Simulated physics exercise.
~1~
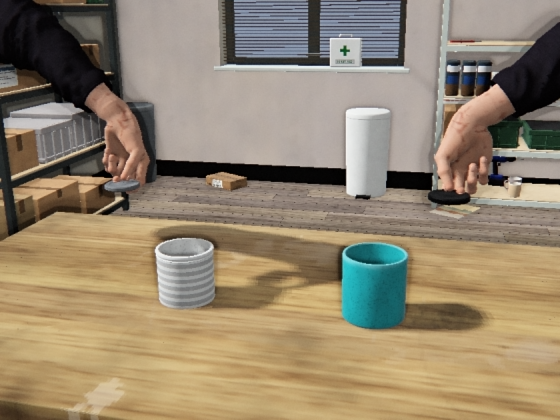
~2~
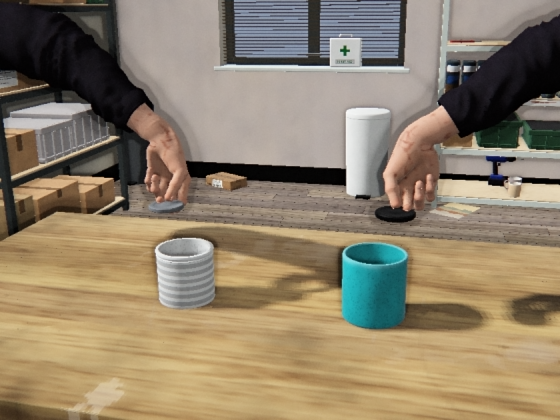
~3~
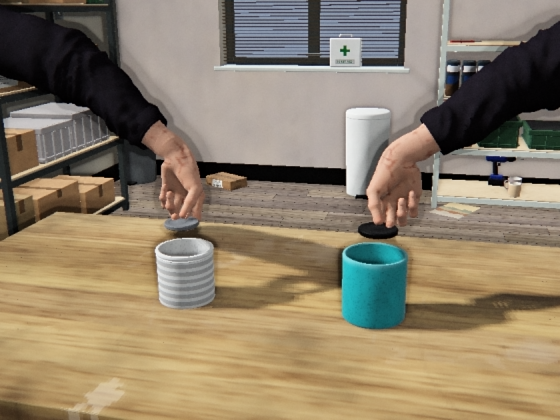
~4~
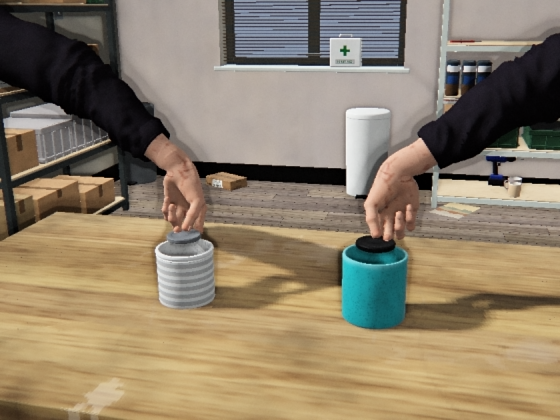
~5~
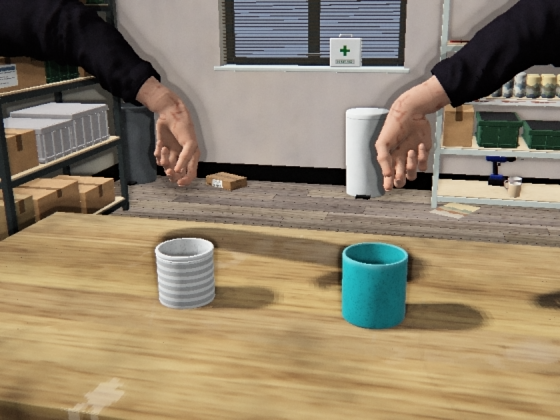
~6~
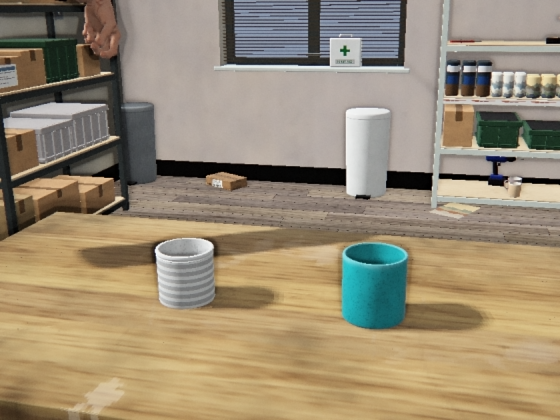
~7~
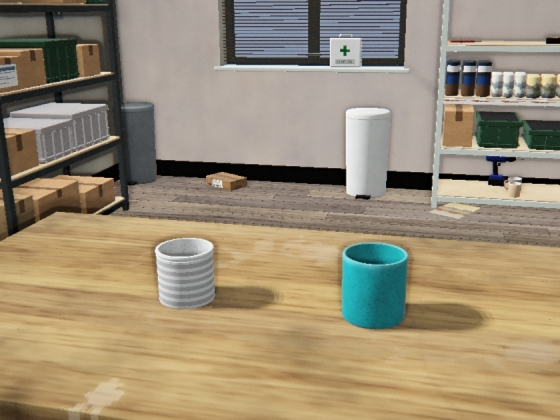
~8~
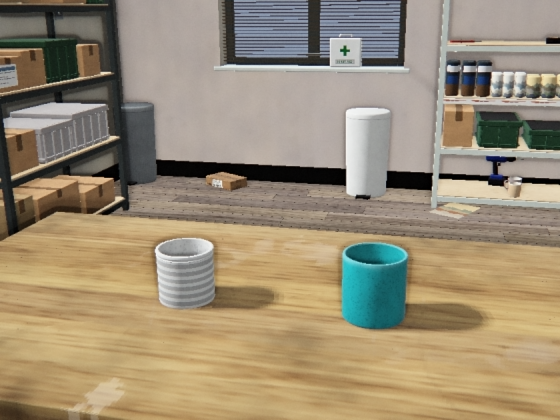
In this clip, two hands bring a grey disc and a black disc over a striped cup and a teal cup on a wooden table, then lower and release them. The discs drop inside, and the hands withdraw, leaving both cups standing uncovered.
